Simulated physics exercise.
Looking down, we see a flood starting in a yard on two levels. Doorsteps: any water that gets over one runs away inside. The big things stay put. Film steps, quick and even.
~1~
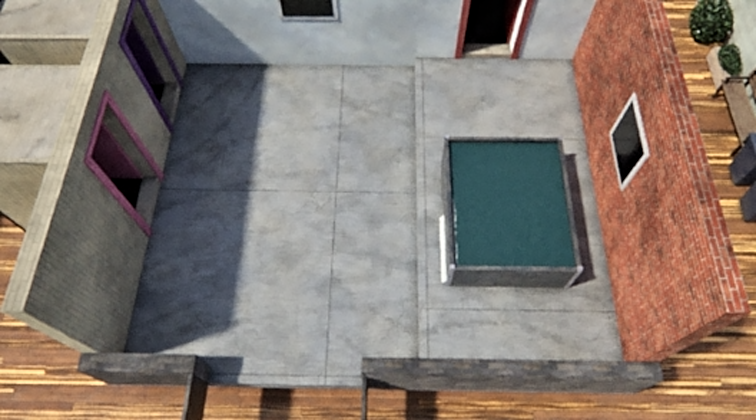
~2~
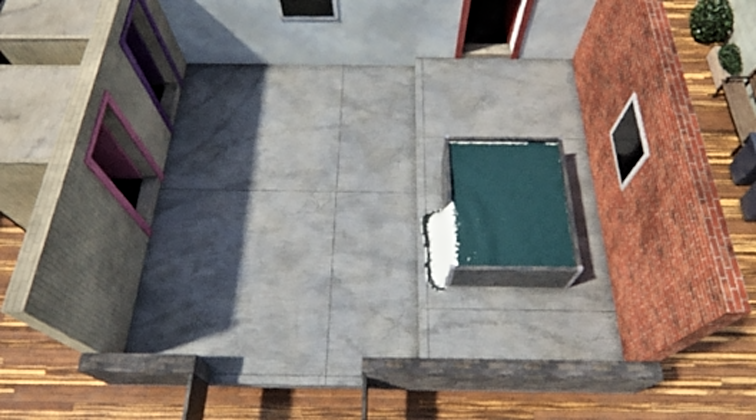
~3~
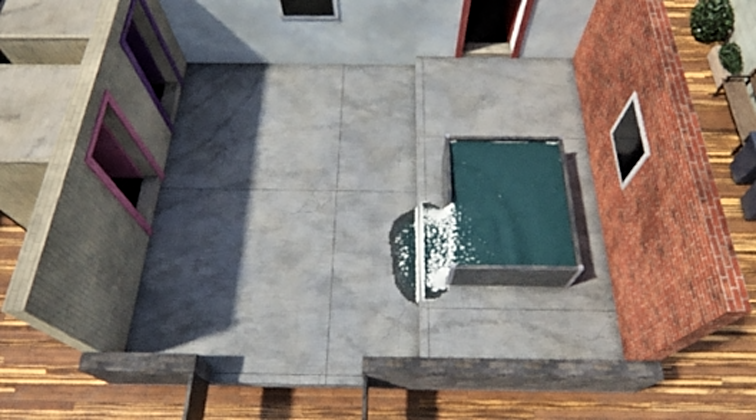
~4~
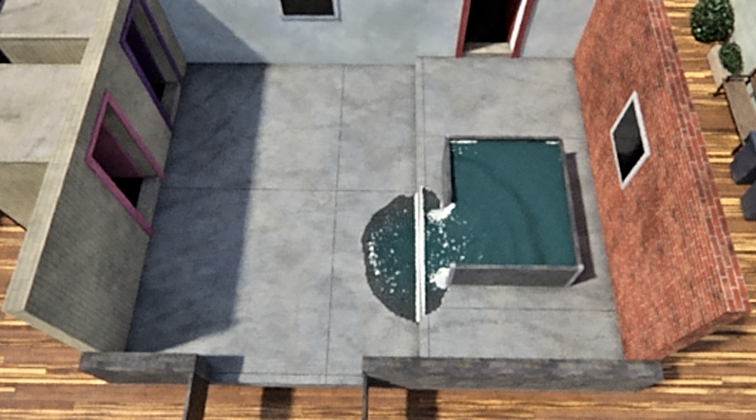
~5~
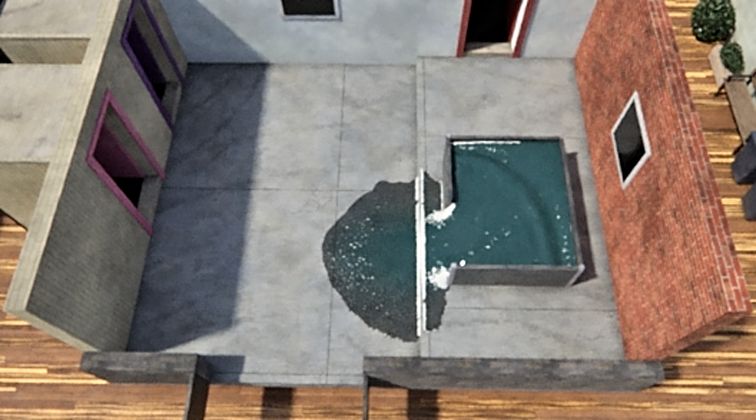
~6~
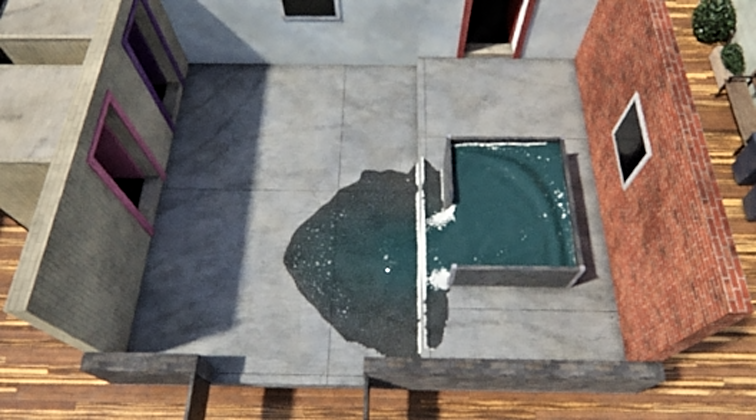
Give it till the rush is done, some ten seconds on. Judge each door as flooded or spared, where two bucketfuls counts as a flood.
The purple door is spared, the red door is spared, the pink door is spared.
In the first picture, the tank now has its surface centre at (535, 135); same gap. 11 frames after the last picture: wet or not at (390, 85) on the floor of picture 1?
At that place: No water.
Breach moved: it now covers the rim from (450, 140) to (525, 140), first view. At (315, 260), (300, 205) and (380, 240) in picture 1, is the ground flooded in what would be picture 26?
The first spot is spared, the second spared, the third spared.
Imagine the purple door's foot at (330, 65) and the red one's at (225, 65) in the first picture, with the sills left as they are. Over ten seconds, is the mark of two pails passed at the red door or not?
The red one falls short.
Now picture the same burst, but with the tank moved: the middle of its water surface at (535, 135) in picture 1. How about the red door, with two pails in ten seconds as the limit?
Taking them one at a time, the red door stays within the threshold.
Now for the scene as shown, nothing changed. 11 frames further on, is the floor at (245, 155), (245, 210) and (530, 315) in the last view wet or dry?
Result, in order: Waterlogged / waterlogged / unflooded.
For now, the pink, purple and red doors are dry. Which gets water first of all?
It is the pink one.
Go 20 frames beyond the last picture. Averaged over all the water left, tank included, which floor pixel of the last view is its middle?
At roughly (351, 238).
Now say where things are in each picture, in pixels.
In the first frame, the tank at (508, 202) is whole and still.
In the second frame, water pours out at (450, 244) and has run to (436, 216).
In the third frame, the front is at (402, 221), out from the gap at (450, 244).
In the fourth frame, water pours out at (450, 244) and has run to (368, 237).
In the fifth frame, the front is at (331, 237), out from the gap at (451, 244).
In the sixth frame, water pours out at (451, 245) and has run to (292, 265).
A moment on, water covers 30 % of the floor; the purple door not reached, the red door not reached, the pink door not reached.
Next, water covers 45 % of the floor; the purple door not reached, the red door not reached, the pink door wet at the sill, nothing in.
Then, water covers 50 % of the floor; the purple door wet at the sill, nothing in, the red door not reached, the pink door under two buckets in.
Later, water covers 60 % of the floor; the purple door wet at the sill, nothing in, the red door not reached, the pink door under two buckets in.
In the end, water covers 65 % of the floor; the purple door wet at the sill, nothing in, the red door not reached, the pink door under two buckets in.
